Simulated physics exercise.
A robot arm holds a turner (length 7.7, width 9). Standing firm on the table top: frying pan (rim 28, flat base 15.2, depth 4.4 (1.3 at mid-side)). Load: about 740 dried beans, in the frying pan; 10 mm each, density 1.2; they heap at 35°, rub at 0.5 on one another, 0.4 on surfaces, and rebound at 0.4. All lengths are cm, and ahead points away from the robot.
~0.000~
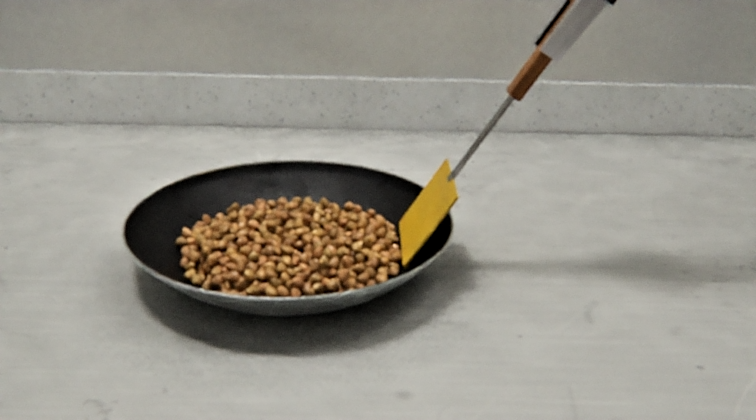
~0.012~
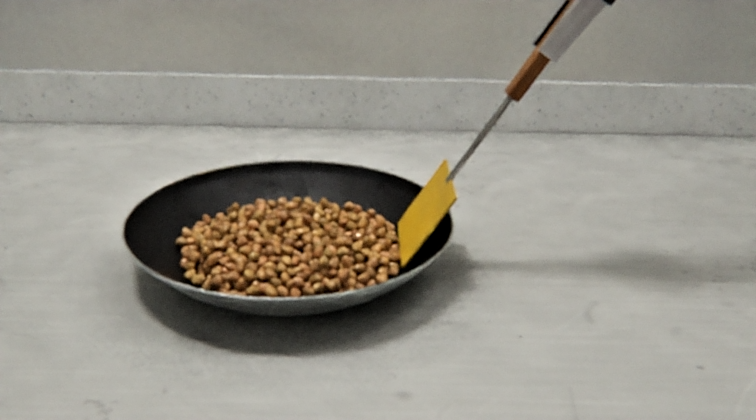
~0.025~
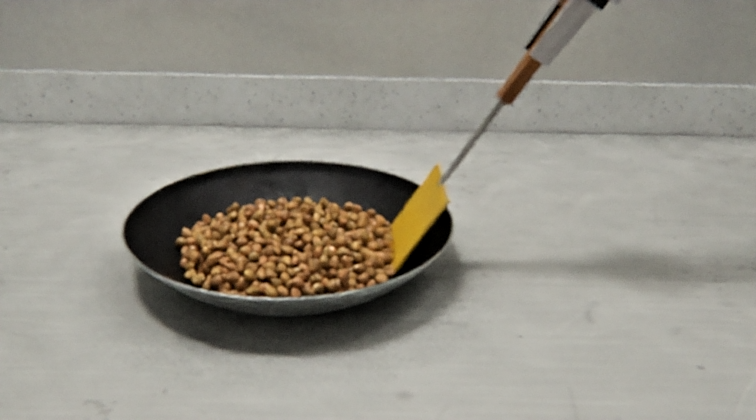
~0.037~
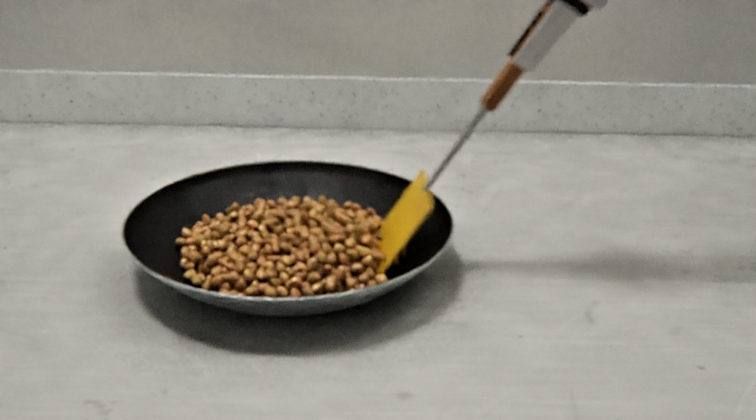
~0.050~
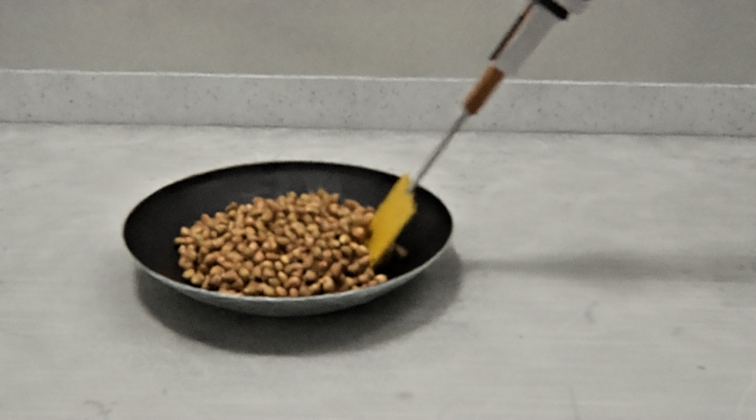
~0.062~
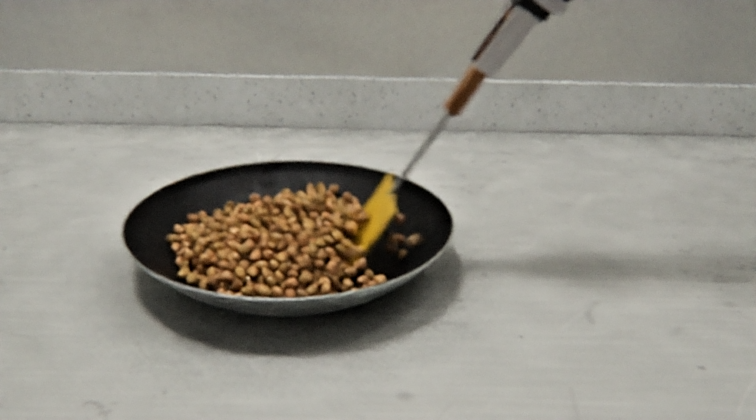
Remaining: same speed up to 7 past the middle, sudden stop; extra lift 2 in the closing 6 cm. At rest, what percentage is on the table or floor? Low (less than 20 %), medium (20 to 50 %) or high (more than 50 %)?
Answer: Medium; 20 to 50 % of the dried beans finish on the table or floor.
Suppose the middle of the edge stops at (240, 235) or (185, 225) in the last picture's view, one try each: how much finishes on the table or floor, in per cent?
About 15 and 40 per cent.
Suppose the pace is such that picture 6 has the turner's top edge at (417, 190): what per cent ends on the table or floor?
Some 5 per cent.
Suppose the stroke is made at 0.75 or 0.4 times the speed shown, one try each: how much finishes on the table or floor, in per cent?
Some 15 and 5 per cent.
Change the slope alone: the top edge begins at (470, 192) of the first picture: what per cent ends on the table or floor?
About 20 per cent.
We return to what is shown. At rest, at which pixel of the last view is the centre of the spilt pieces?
Near (47, 251).
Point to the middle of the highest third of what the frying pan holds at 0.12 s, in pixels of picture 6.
Around (249, 218).
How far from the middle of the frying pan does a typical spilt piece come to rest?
Roughly 24 cm.
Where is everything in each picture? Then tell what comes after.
In the first picture, turner top edge at (452, 177), sloping 58°; upper third of the load around (296, 240), from x 180 to 400, top at y 200; 739 in the frying pan.
In the second picture, turner top edge at (451, 178), sloping 58°; upper third of the load around (296, 240), from x 180 to 400, top at y 200.
In the third picture, turner top edge at (443, 181), sloping 58°; upper third of the load around (296, 239), from x 180 to 400, top at y 200.
In the fourth picture, turner top edge at (427, 187), sloping 58°; upper third of the load around (300, 236), from x 180 to 400, top at y 200.
In the fifth picture, turner top edge at (410, 191), sloping 58°; upper third of the load around (301, 233), from x 180 to 405, top at y 195.
In the sixth picture, turner top edge at (392, 192), sloping 58°; upper third of the load around (296, 229), from x 170 to 415, top at y 185; 739 in the frying pan.
By 0.09 s, sloping 58°, highest piece 8 above the table; 738 in the frying pan, 1 on the blade or in flight.
By 0.12 s, sloping 58°, highest piece 11 above the table; 736 in the frying pan, 3 on the blade or in flight.
By 0.34 s, sloping 58°, highest piece 7 above the table; 547 in the frying pan, 159 on the table or floor, 33 on the blade or in flight.
By 1.39 s, sloping 58°, highest piece 5 above the table; 546 in the frying pan, 193 on the table or floor.
Final count, 546 in the frying pan, 193 on the table or floor. That is 26 % on the table or floor.
